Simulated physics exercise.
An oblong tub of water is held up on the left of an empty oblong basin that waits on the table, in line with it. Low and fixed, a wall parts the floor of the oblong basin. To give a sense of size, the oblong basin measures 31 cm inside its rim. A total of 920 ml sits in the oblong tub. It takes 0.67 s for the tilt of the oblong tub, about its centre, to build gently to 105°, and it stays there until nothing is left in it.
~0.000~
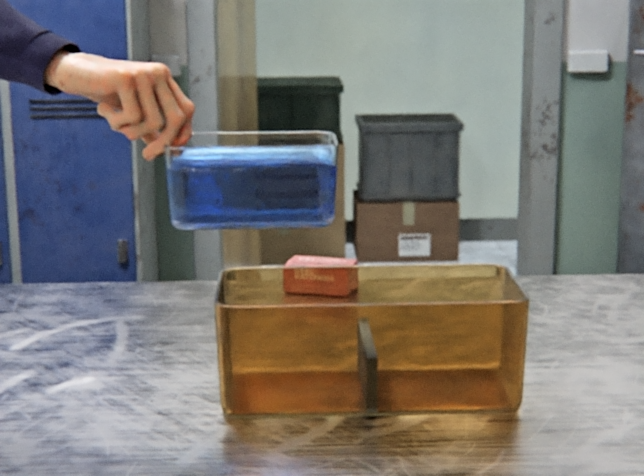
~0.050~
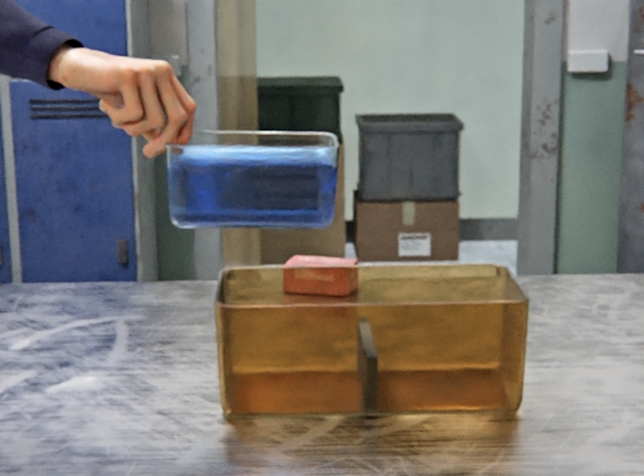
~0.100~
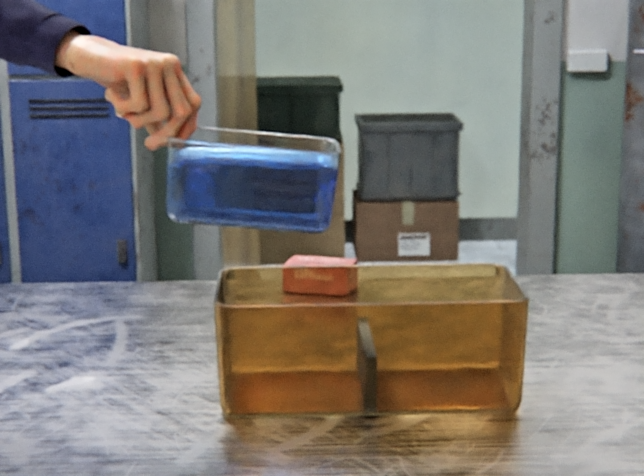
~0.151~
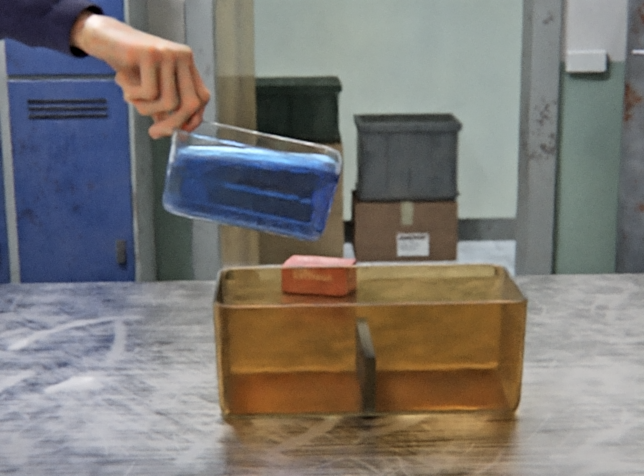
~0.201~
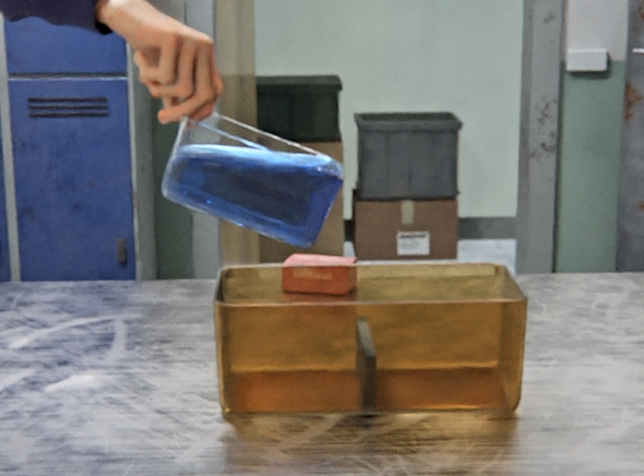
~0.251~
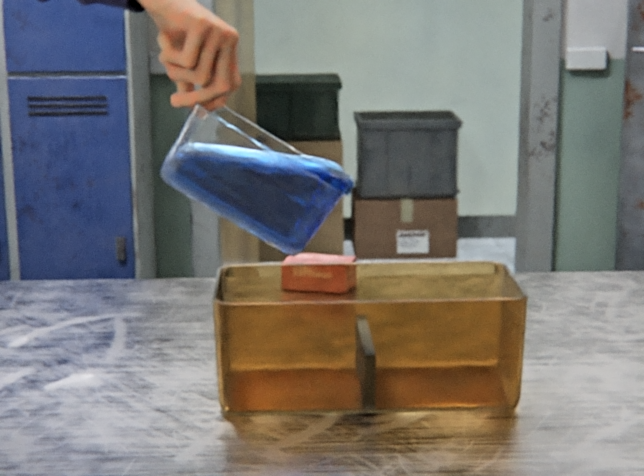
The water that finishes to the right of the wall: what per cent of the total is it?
It is about 58 per cent of the total.
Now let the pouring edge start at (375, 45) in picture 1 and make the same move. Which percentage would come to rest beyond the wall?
Then I'd expect something near 80 per cent.
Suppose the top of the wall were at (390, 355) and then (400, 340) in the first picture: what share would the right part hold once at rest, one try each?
The first try gives 40 percent and the second 25 percent.
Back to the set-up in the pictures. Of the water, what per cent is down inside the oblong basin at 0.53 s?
Around 52%.
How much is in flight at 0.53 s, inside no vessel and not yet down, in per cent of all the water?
28 %.
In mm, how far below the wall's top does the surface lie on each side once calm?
Noted: Left near 42 mm, right near 34 mm.
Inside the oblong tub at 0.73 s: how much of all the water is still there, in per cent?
3 in a hundred, give or take.
Then, 0.53 s in, the tilt is 94° and 20 per cent is still to pour, 8 is left of the wall and 44 right of it.
Then, 0.73 s in, the tilt is 105° and 3 per cent is still to pour, 32 is left of the wall and 53 right of it.
Then, 0.94 s in, the tilt is 105° and 0 per cent is still to pour, 38 is left of the wall and 58 right of it.
Then, 1.17 s in, the tilt is 105° and 0 per cent is still to pour, 40 is left of the wall and 58 right of it.
Finally, 40 per cent lies left of the wall, 58 right of it and 3 outside.
